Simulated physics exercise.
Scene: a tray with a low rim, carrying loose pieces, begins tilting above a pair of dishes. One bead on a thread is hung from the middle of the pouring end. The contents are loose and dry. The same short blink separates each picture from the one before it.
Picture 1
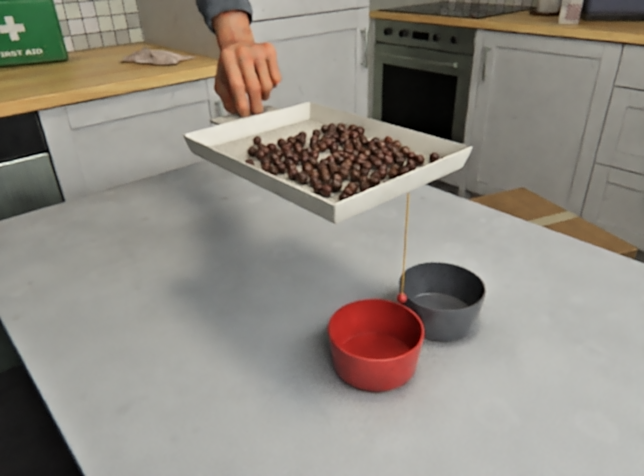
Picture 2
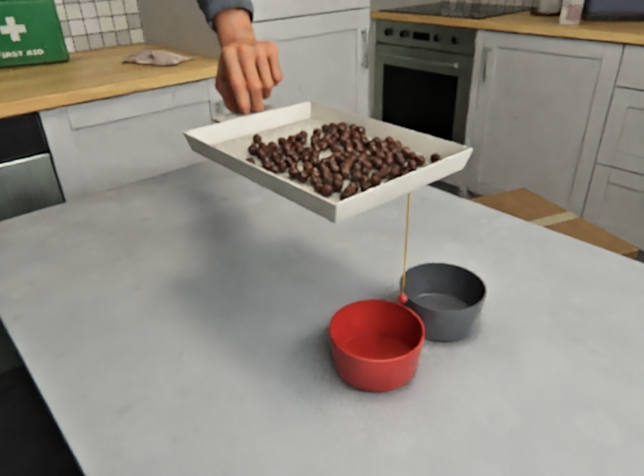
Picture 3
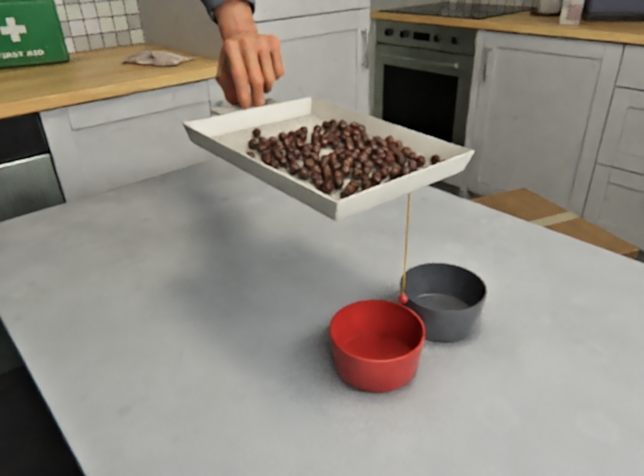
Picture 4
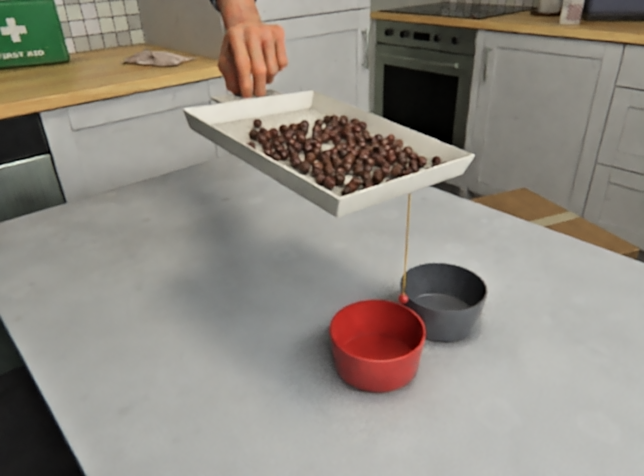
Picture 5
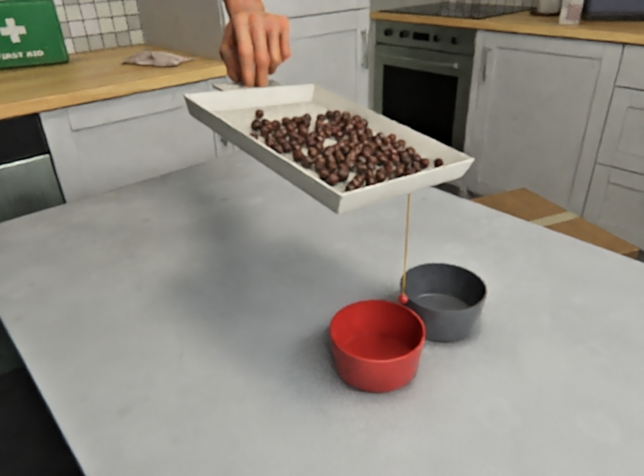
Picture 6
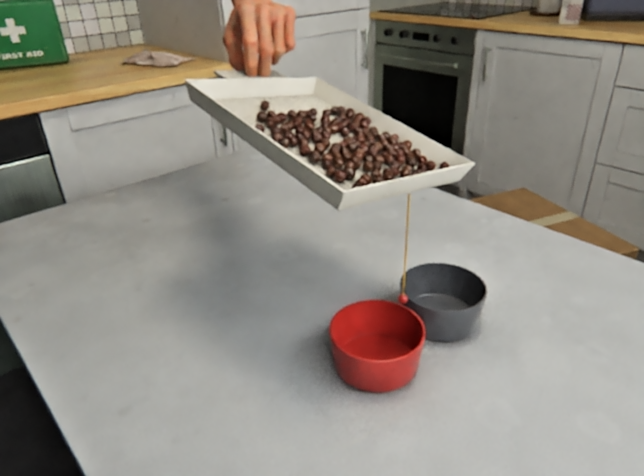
We see a hand holding a white tray of small, round brown pieces above a red dish and a dark gray one; the hand gradually tilts the tray down toward the right, and the pieces begin shifting slightly that way.
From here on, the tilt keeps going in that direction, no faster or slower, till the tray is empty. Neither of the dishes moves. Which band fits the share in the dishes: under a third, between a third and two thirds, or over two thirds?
The dishes collect upwards of two thirds of the load.
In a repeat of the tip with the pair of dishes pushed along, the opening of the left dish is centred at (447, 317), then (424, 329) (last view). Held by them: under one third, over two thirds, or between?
Spot one, between a third and two thirds; spot two, over two thirds.
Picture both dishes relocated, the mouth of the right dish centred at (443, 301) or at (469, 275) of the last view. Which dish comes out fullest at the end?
The one on the right side; the one on the right side.
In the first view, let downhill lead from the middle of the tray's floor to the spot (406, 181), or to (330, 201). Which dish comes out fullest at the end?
Tries in order: The one to the right, the one to the left.
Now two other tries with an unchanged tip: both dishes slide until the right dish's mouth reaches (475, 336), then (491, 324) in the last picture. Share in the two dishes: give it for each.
Around 0 % followed by around 10 %.
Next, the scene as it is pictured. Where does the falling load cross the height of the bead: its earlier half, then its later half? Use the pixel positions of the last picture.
About (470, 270) to begin with, then about (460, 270).
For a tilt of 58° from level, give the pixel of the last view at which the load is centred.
The load is centred near (421, 154).
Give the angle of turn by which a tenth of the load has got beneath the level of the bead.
Somewhere near 70 degrees, I'd say.
Just after the last frame, tray tipped steeply; almost all on the tray; just a few in the right dish; just a few in the air.
A moment on, tray tipped right over; about a tenth on the tray; roughly two thirds in the right dish; roughly a quarter outside both; about a tenth in the air.
Further on, tray tipped past a quarter turn; the larger part in the right dish; roughly a quarter outside both.
When it is over, tray tipped past a quarter turn; not one in the left dish; the larger part in the right dish; roughly a quarter outside both.
